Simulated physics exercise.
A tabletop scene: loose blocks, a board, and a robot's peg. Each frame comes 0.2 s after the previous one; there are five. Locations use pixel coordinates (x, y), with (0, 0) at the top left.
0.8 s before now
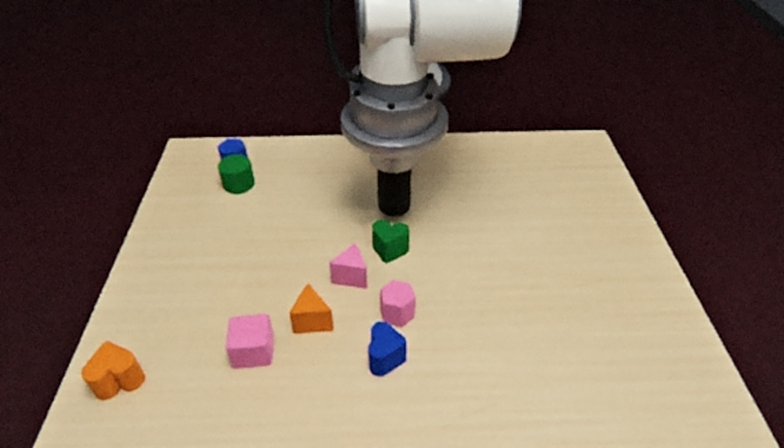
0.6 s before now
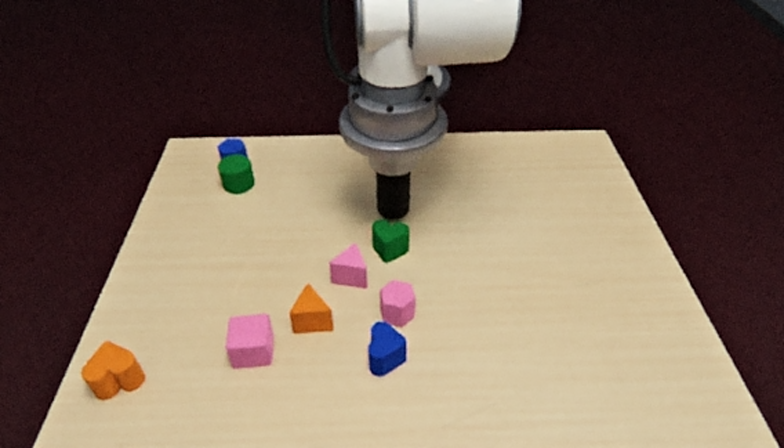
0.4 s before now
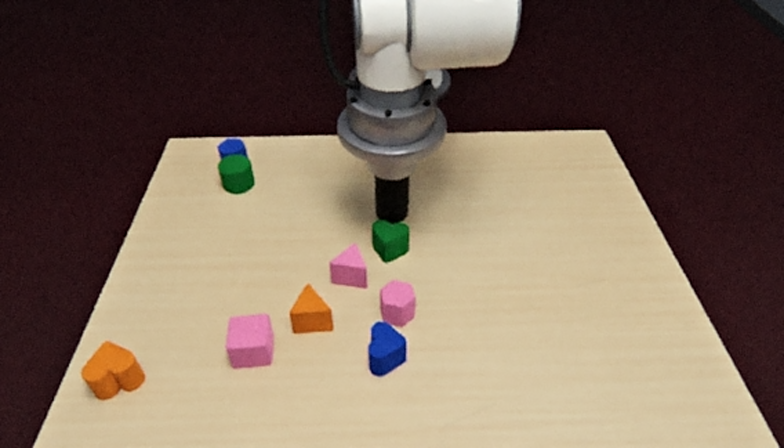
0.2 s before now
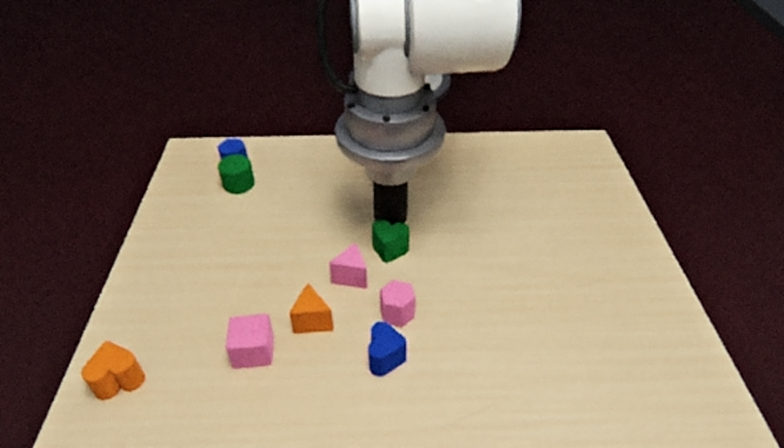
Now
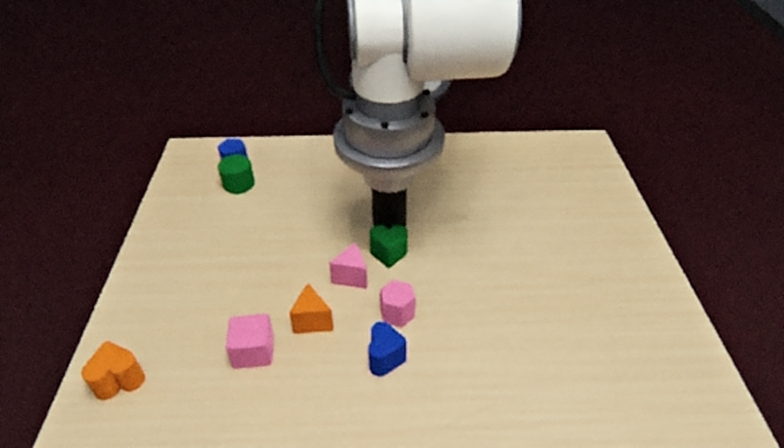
A robot arm lowered its black peg slowly toward the green heart among the colored blocks on a wooden table, then nudged it very slightly toward the viewer while the other blocks stayed still.
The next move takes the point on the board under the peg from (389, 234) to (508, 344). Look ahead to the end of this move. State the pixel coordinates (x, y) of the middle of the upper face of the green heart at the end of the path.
Final place: (395, 254).
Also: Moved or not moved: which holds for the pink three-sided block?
Once the path ends, it is where it was.
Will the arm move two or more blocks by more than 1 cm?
The answer is no.
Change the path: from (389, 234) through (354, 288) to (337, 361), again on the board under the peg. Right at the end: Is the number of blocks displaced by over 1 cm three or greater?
Yes, it checks out.
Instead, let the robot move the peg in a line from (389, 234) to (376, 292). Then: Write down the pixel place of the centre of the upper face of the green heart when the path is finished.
At (376, 297).
On the path given first. One third of the way, peg at (425, 258); green heart at (395, 254), turned 55° clockwise.
Two thirds of the way, peg at (465, 294); green heart at (395, 254), turned 60° clockwise.
At the end, peg at (511, 336); pink three-sided block unmoved; green heart at (395, 254), turned 60° clockwise; pink hexagon unmoved.
